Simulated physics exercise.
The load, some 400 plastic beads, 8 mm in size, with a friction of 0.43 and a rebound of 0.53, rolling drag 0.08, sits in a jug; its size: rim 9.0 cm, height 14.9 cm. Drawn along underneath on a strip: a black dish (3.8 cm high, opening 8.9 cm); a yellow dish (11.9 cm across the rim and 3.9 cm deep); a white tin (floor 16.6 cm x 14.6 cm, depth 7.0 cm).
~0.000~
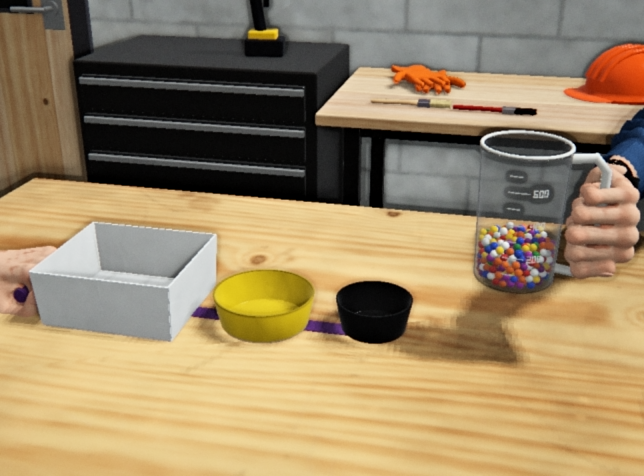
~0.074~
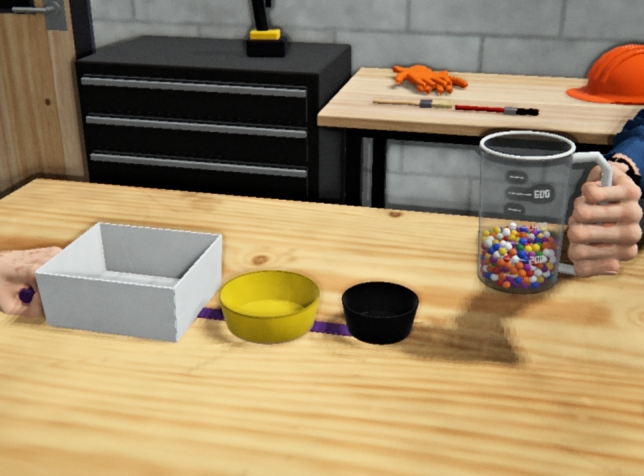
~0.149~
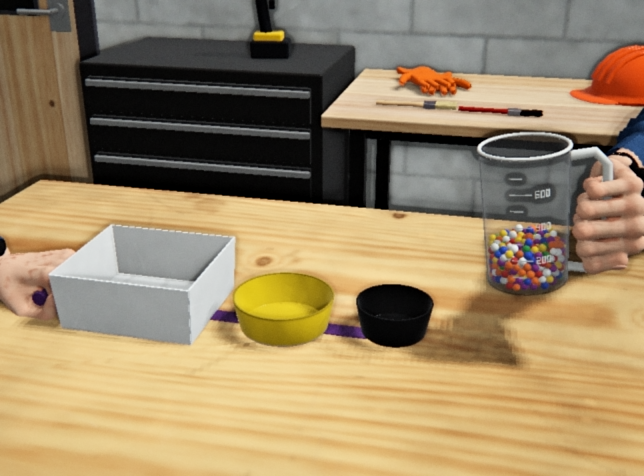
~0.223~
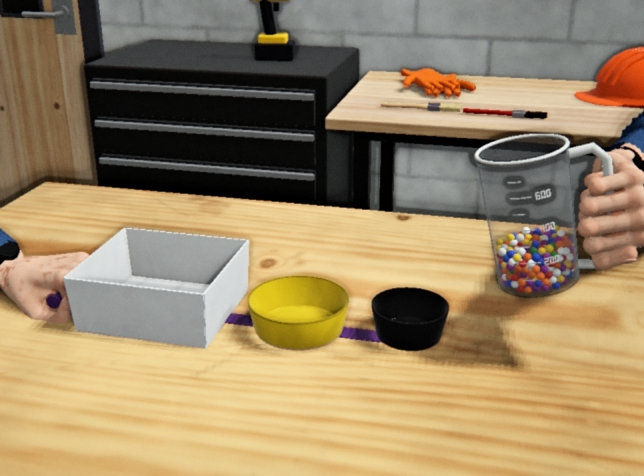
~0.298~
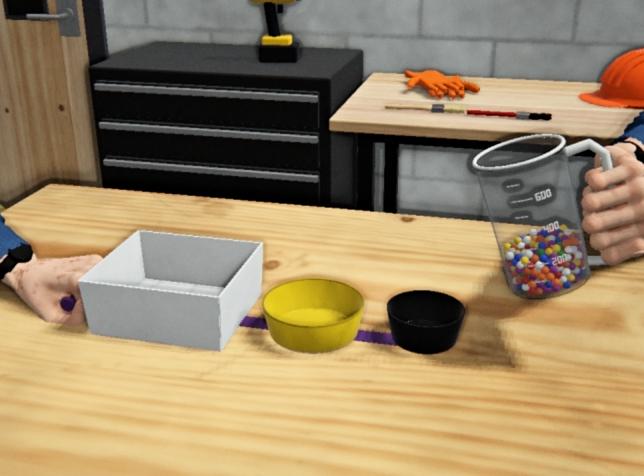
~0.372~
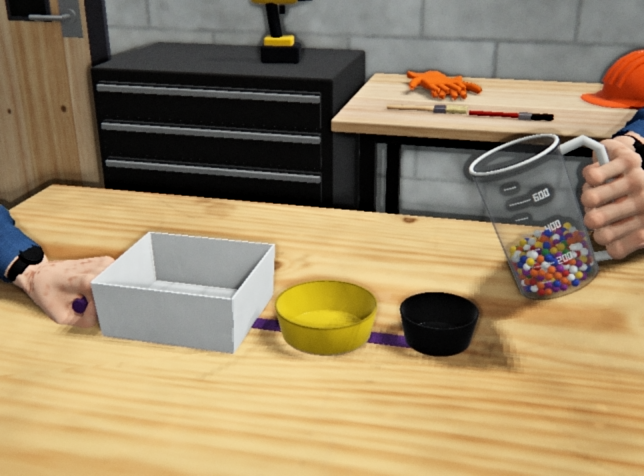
A hand tilting a jug of colourful beads leftward as another hand slides a white tin, yellow dish and black dish right.
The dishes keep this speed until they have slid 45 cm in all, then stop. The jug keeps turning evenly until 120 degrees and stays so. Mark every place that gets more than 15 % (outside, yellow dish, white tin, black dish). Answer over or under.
Outside: Over, yellow dish: Under, white tin: Over, black dish: Under.
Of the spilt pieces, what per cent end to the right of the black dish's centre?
About 0 per cent.
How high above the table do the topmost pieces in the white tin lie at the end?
About 2.0 cm.
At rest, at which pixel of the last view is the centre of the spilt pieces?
At about (604, 362).
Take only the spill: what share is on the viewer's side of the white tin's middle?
Roughly 50 per cent.
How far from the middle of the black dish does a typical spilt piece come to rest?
About 22 cm.
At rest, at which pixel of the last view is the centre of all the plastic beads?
Around (514, 349).
After 1.15 s, tilt 84 degrees; jug 100 %; middle of all pieces on or above the table near (577, 235).
After 1.81 s, tilt 120 degrees; white tin 30 %, outside 35 %, jug 30 %, in the air 5 %; middle of all pieces on or above the table near (477, 305).
After 2.41 s, tilt 120 degrees; white tin 65 %, outside 35 %; middle of all pieces on or above the table near (500, 347).
After 2.98 s, tilt 120 degrees; white tin 65 %, outside 35 %; middle of all pieces on or above the table near (529, 351).
At rest (3.2 s), white tin 65 %, outside 35 %, black dish 0 %, yellow dish 0 %, jug 0 %.
